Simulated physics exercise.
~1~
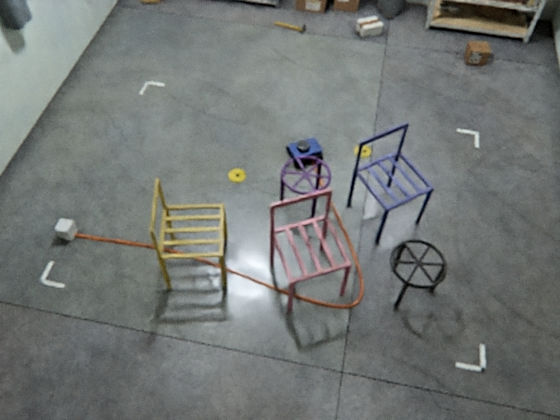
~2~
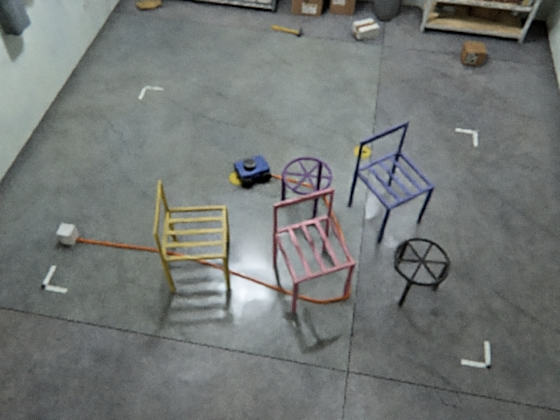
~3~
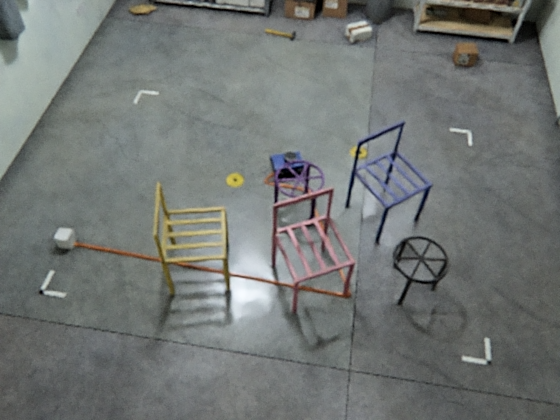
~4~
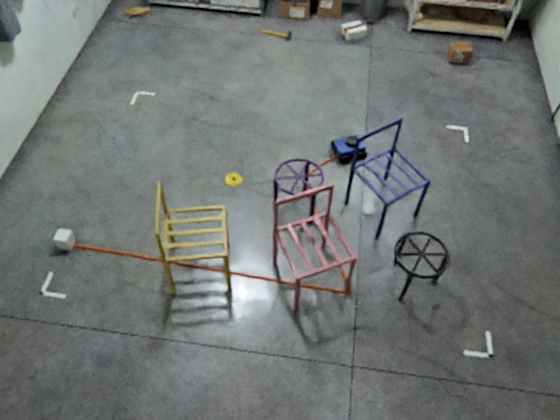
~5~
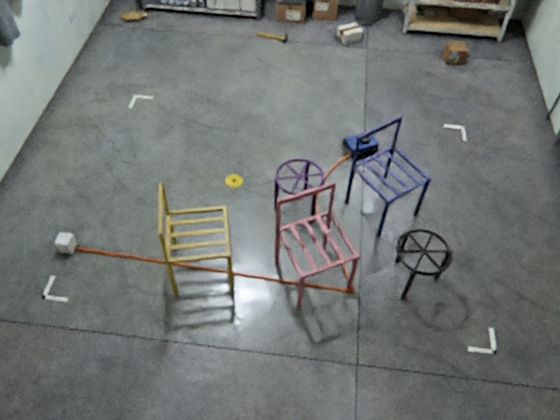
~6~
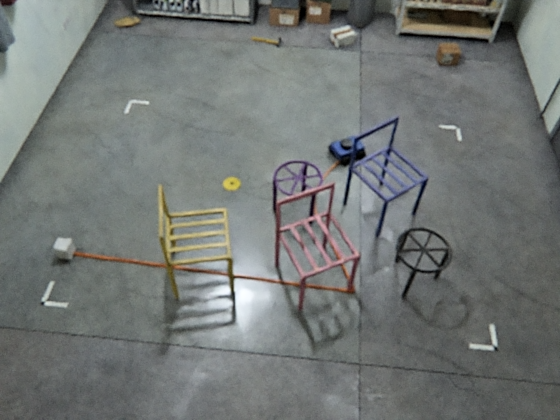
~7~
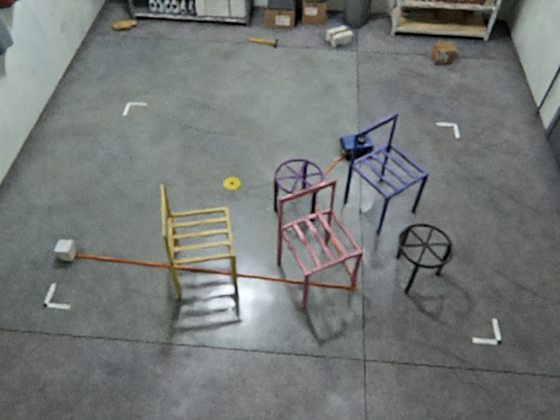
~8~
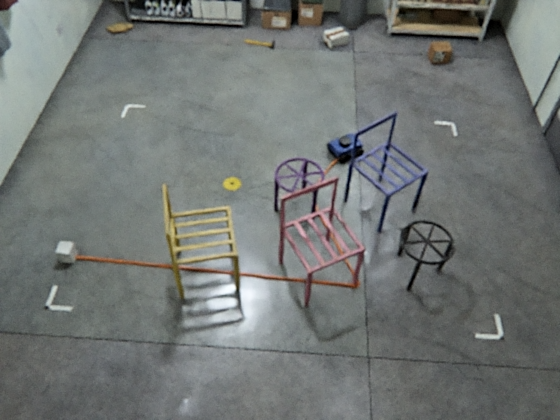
A small blue cart trailing an orange lead moved left from behind the purple stool to a yellow mark, then went back right past the stool and stopped beside the blue chair, while the yellow and pink chairs and the black stool stayed put.
